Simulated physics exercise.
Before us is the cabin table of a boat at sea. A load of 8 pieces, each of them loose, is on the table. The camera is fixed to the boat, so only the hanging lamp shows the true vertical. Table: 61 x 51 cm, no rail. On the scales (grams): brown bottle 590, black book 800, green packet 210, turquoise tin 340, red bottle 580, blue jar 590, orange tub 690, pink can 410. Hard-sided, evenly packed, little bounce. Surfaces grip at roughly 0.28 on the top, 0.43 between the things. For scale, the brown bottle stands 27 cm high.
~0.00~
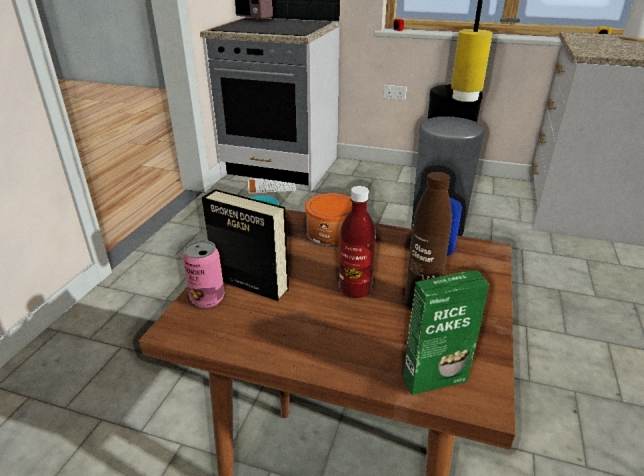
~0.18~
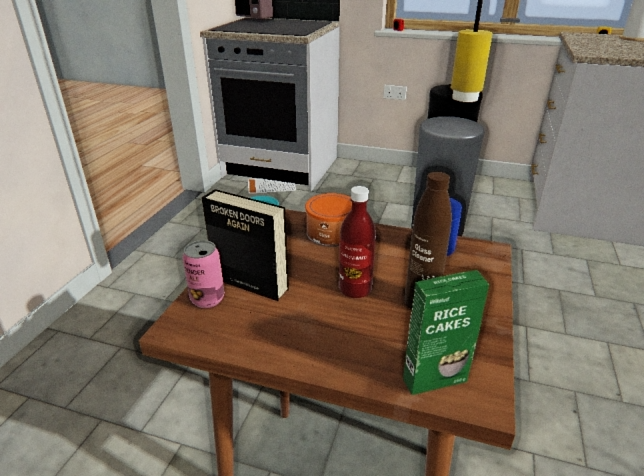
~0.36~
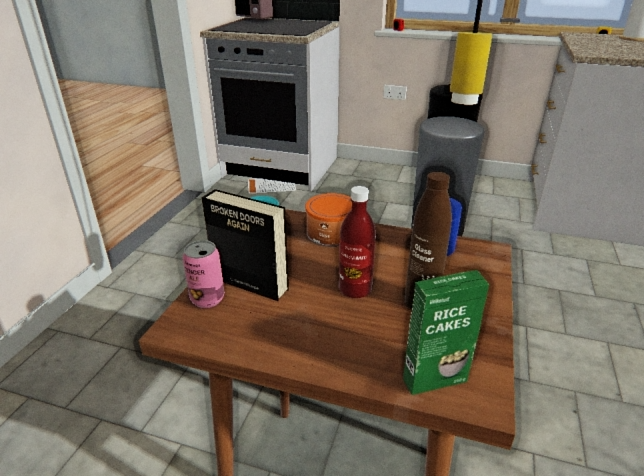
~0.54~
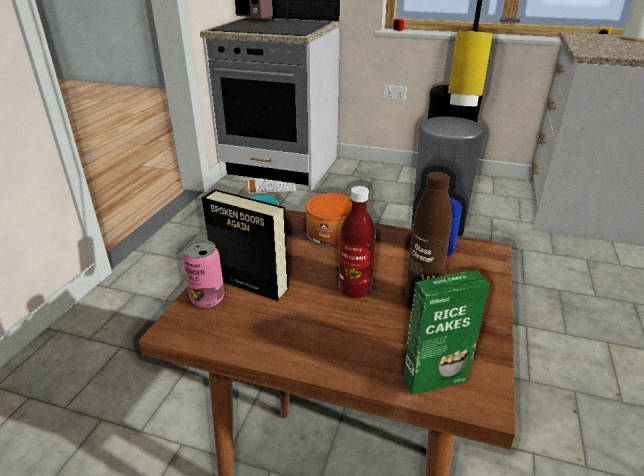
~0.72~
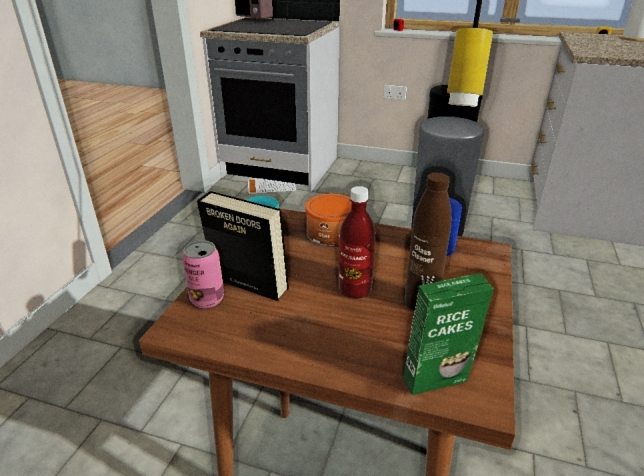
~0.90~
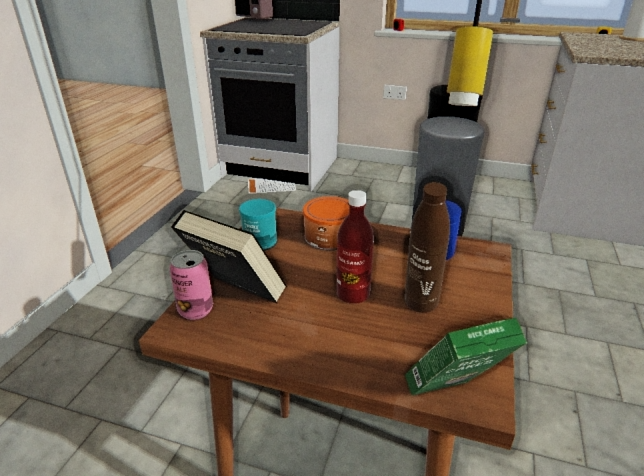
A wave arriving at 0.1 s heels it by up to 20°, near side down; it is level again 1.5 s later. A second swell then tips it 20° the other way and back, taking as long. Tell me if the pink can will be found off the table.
The pink can falls off the table.
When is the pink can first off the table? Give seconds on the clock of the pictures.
Near 1.1 s.
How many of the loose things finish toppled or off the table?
4 of them.
Around 1.20 s, heel 11°, near side down; green packet and pink can now off the table; brown bottle on its side; black book on its side.
Around 1.60 s, boat level; brown bottle now off the table; black book on its side; red bottle shifted 10 cm.
Finally (3.6 s), off the table, brown bottle, green packet and pink can; on their side or leaning hard on the table, black book; the other 4 still in place (within 5 cm).
